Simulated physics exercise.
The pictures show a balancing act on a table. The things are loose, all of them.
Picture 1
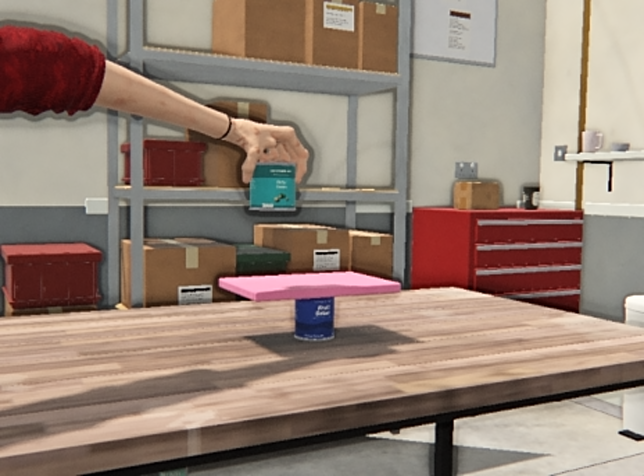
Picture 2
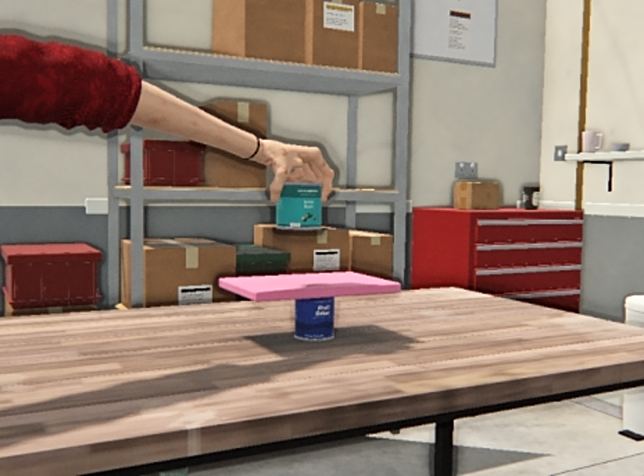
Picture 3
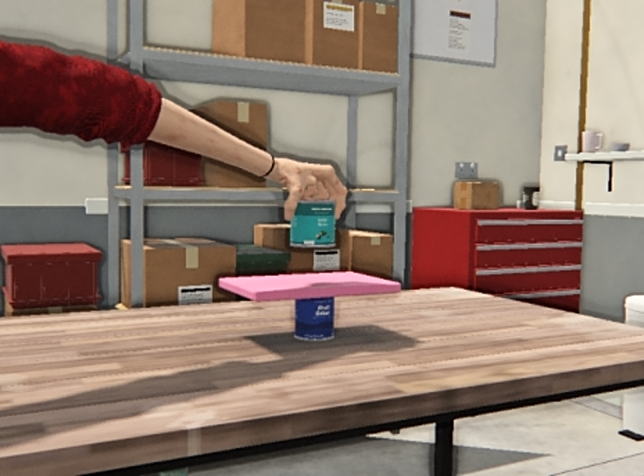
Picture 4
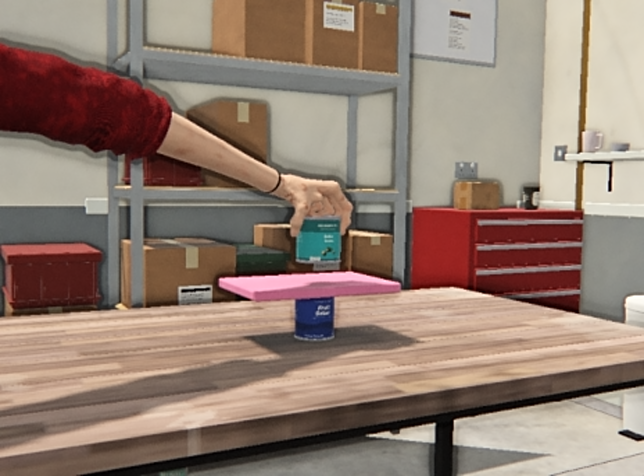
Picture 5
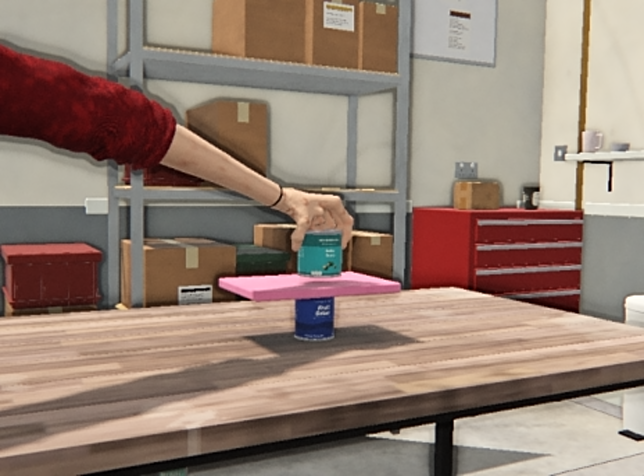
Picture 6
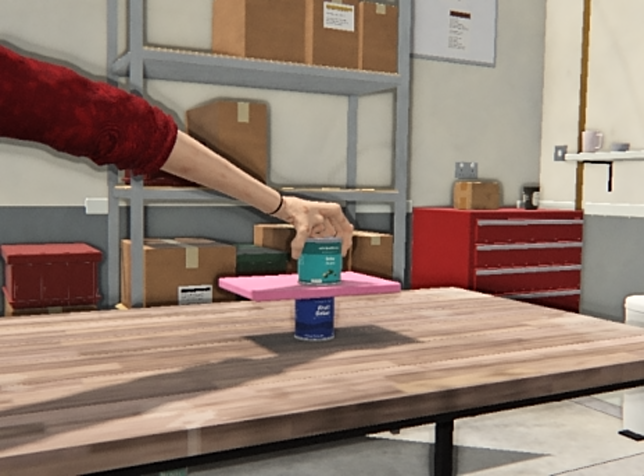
The clip shows a hand carrying a turquoise tin rightward and down above a pink board on a blue tin, then lowering it onto the board directly over the blue tin, with the fingers still around it.
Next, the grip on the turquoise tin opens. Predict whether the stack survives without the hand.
It survives.
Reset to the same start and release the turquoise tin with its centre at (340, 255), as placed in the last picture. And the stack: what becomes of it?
Then it stays up.
Then, 0.30 s later than the last frame, all is still.
Then, 0.70 s later than the last frame, turquoise tin resting near (320, 261).
When it is over, all 3 as before. End places, in pixels of the last picture, turquoise tin near (320, 261). The stack stays up.
